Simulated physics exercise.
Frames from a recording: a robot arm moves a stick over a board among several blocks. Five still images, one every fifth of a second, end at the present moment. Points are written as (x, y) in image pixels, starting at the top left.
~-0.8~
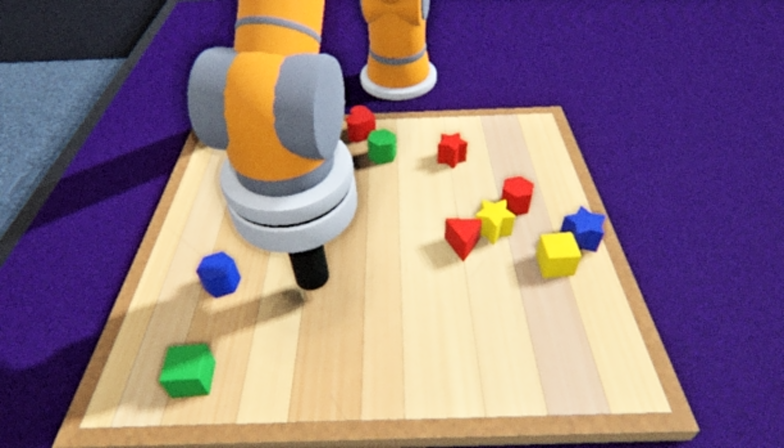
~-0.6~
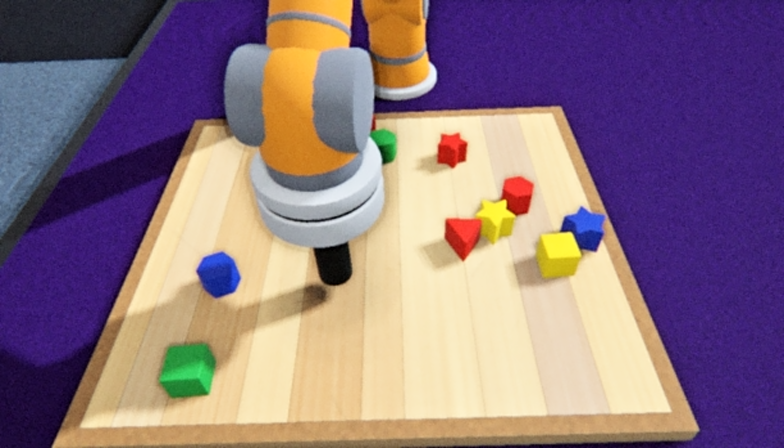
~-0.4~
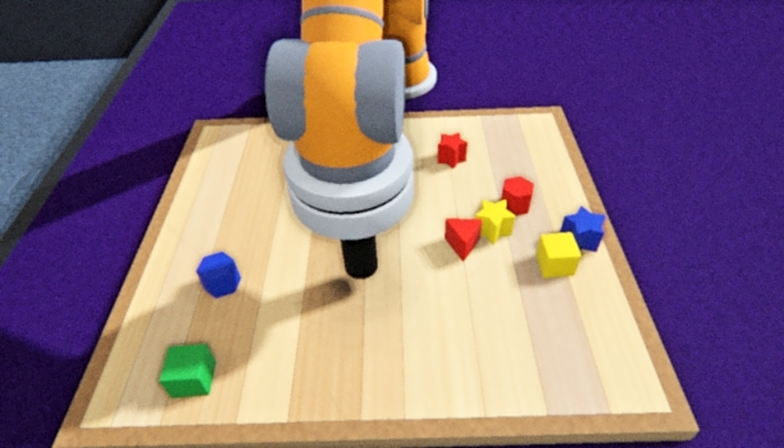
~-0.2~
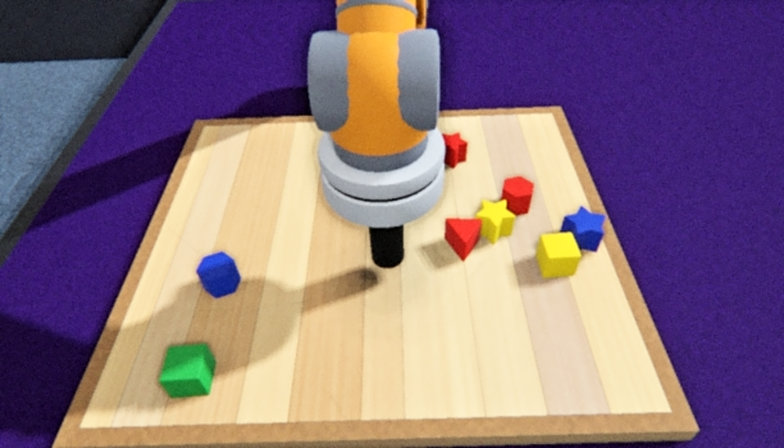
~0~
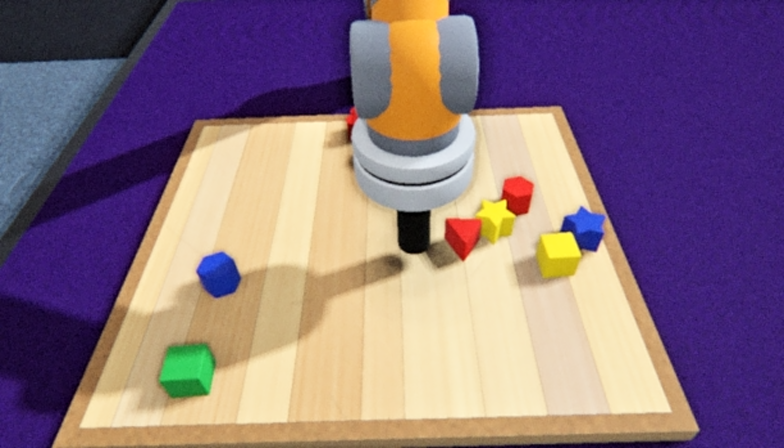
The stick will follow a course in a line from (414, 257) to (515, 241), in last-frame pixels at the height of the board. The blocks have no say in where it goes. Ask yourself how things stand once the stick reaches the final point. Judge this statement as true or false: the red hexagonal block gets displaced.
True
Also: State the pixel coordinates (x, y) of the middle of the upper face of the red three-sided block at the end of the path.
The centre of its top face lies at (541, 212).
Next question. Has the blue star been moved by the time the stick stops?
No, that is not how it ends up.
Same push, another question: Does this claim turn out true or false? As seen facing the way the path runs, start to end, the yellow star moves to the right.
False - the claim does not hold.
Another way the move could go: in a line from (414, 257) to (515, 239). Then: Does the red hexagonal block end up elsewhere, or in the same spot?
The red hexagonal block is moved.
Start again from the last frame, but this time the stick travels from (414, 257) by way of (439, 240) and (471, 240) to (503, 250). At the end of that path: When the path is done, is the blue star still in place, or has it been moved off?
Same place.
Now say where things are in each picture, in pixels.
The first frame shows tip of the stick (312, 278), middles of tops, red three-sided block (464, 226), yellow star (495, 211), red hexagonal block (519, 186), yellow square piece (560, 245), blue star (587, 220).
The second frame shows stick (336, 273), nothing pushed.
The third frame shows stick (361, 267), nothing pushed.
The fourth frame shows stick (388, 257), nothing pushed.
The fifth frame shows stick (414, 243), red three-sided block (464, 226), yellow star (495, 211), red hexagonal block (519, 186), yellow square piece (560, 245), blue star (587, 220).
What follows on the original path. One third of the way, stick (450, 237); red three-sided block (475, 224); yellow star (498, 210).
Two thirds of the way, stick (484, 232); red three-sided block (508, 218); yellow star (526, 202), turned 15° anticlockwise; red hexagonal block (527, 179), turned 35° anticlockwise.
At the end, stick (518, 227); red three-sided block (541, 212); yellow star (550, 194), turned 30° anticlockwise; red hexagonal block (531, 177), turned 65° anticlockwise; yellow square piece unmoved; blue star unmoved.
